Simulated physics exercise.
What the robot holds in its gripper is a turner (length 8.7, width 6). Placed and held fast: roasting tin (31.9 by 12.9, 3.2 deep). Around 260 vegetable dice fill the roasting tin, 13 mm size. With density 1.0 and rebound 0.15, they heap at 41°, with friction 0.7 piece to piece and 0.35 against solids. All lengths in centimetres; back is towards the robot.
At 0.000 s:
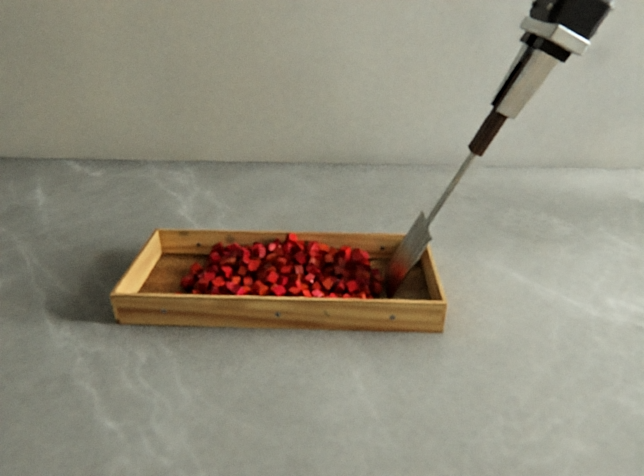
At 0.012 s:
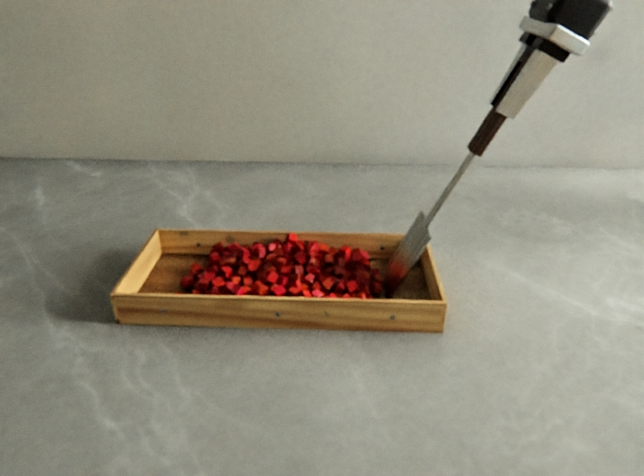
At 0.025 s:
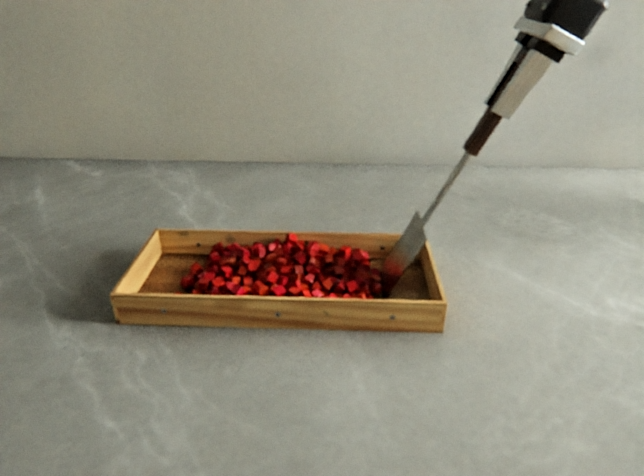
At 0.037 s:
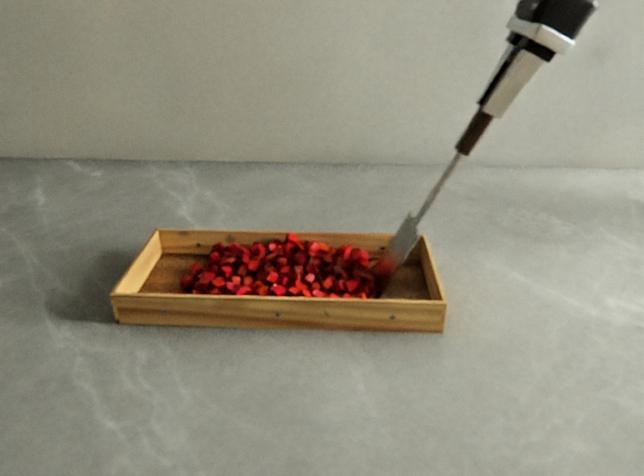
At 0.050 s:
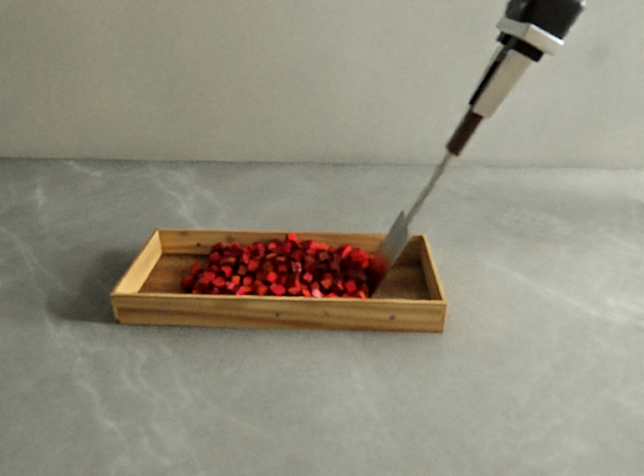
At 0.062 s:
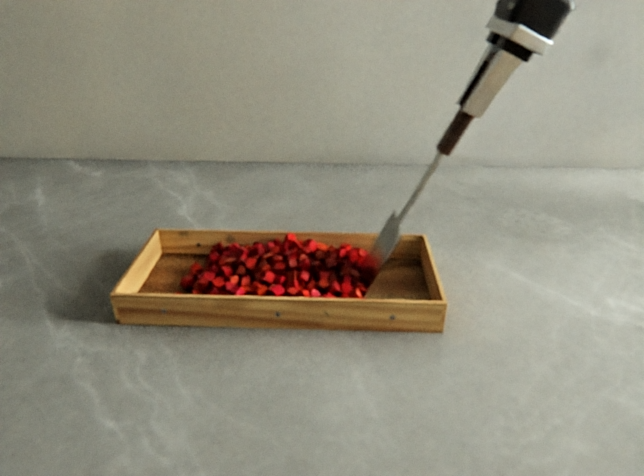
A robot arm with a black and silver gripper reaches down from the upper right, holding a turner at a slant, on a grey marbled surface before a plain pale wall, seen from the front and slightly above. A shallow wooden-sided tray holds a heap of small red cubes. The turner slides slowly left against the heap's right edge, nudging nearby cubes slightly, while tray and camera stay still.
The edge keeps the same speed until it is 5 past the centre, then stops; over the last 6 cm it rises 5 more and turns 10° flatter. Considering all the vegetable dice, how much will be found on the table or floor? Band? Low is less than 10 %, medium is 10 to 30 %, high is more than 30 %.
Low.
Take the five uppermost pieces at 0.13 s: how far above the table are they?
I'd say close to 4 cm on average.
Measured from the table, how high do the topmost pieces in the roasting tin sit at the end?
Top of the heap: Roughly 4.5 cm above the table top.
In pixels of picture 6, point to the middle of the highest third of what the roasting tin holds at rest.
About (204, 264).
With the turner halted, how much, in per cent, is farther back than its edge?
Some 30 percent of the load.
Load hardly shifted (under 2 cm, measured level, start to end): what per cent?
The share is roughly 15 per cent.
By 0.13 s, sloping 65°, highest piece 4 above the table; 257 in the roasting tin.
By 0.19 s, sloping 61°, highest piece 6 above the table; 257 in the roasting tin.
By 0.43 s, sloping 55°, highest piece 5 above the table; 254 in the roasting tin, 2 on the table or floor, 1 on the blade or in flight.
By 1.48 s, sloping 55°, highest piece 4 above the table; 254 in the roasting tin, 2 on the table or floor, 1 on the blade or in flight.
Final count, 254 in the roasting tin, 2 on the table or floor, 1 on the blade or in flight. That is 1 % on the table or floor.
